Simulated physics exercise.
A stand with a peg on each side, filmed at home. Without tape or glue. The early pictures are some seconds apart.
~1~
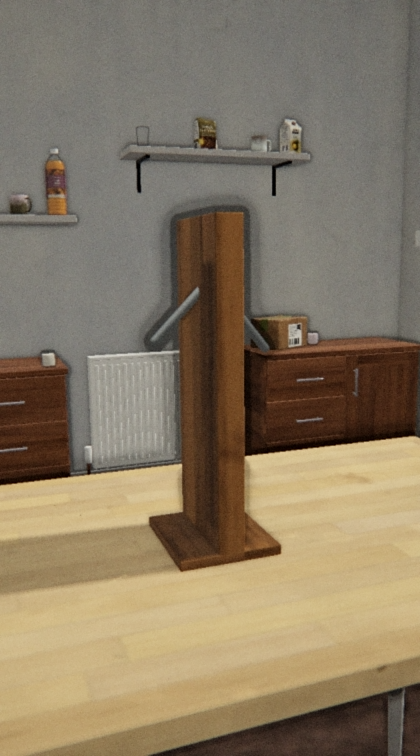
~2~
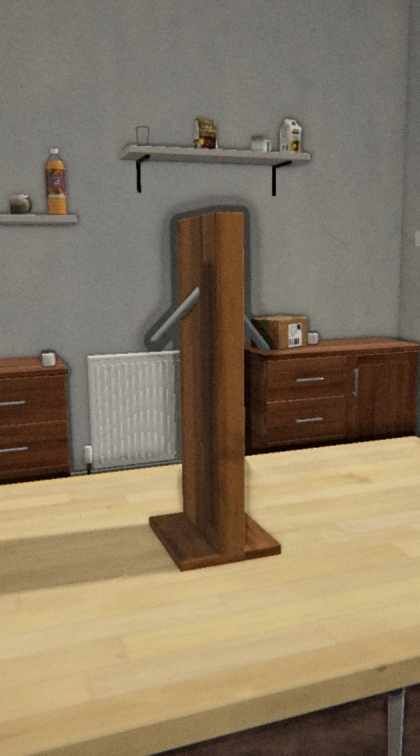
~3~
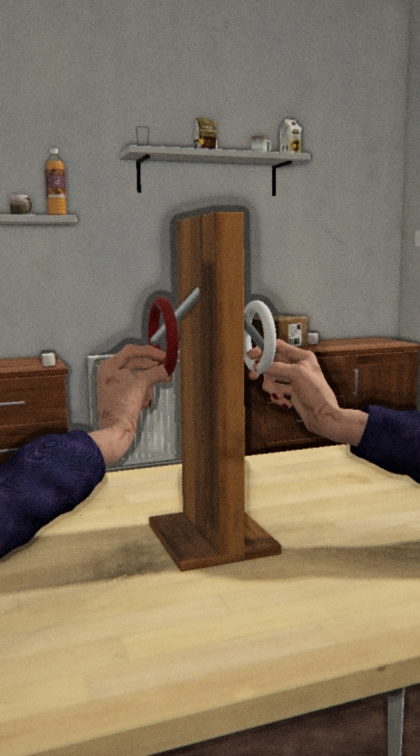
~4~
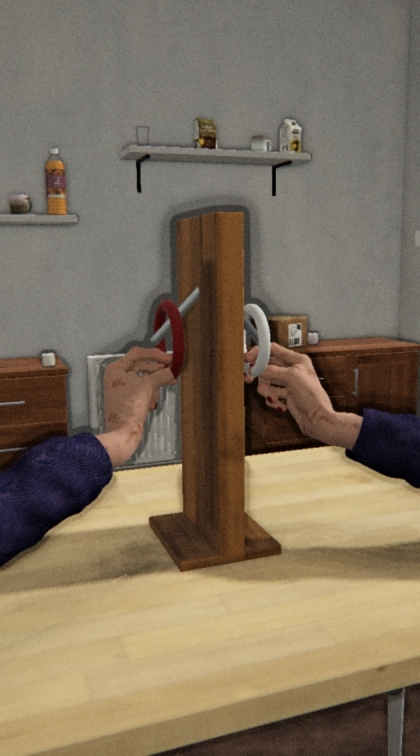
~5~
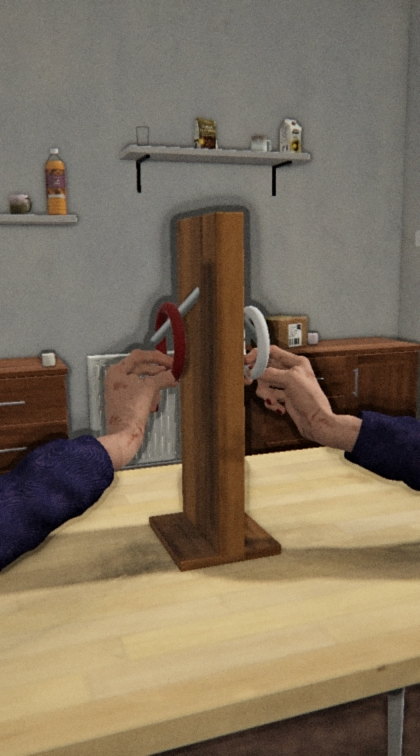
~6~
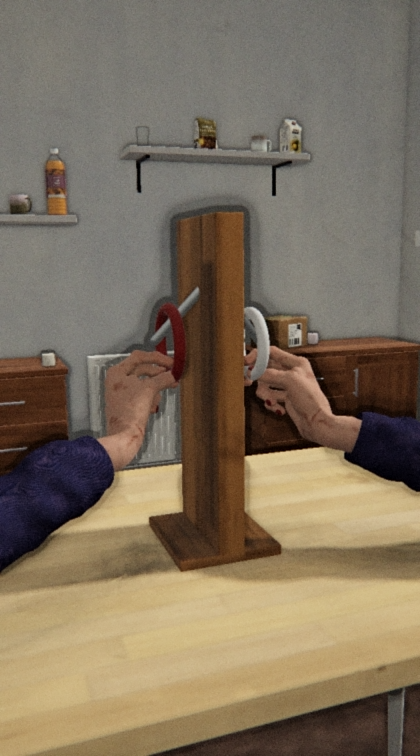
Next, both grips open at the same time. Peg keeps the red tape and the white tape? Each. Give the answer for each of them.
At the end, red tape: Down. White tape: Down.
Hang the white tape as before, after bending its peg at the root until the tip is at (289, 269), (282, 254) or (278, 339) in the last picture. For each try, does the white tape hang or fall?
Well, try one it keeps its place, try two it keeps its place, and try three it tumbles away.
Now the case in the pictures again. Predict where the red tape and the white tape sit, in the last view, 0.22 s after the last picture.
(149, 406) and (274, 408).
Then, 0.22 s on from there, red tape on its way down near (149, 406); white tape on its way down near (274, 408).
In the end, the red tape falls off, near (119, 552); the white tape falls off, near (296, 524).
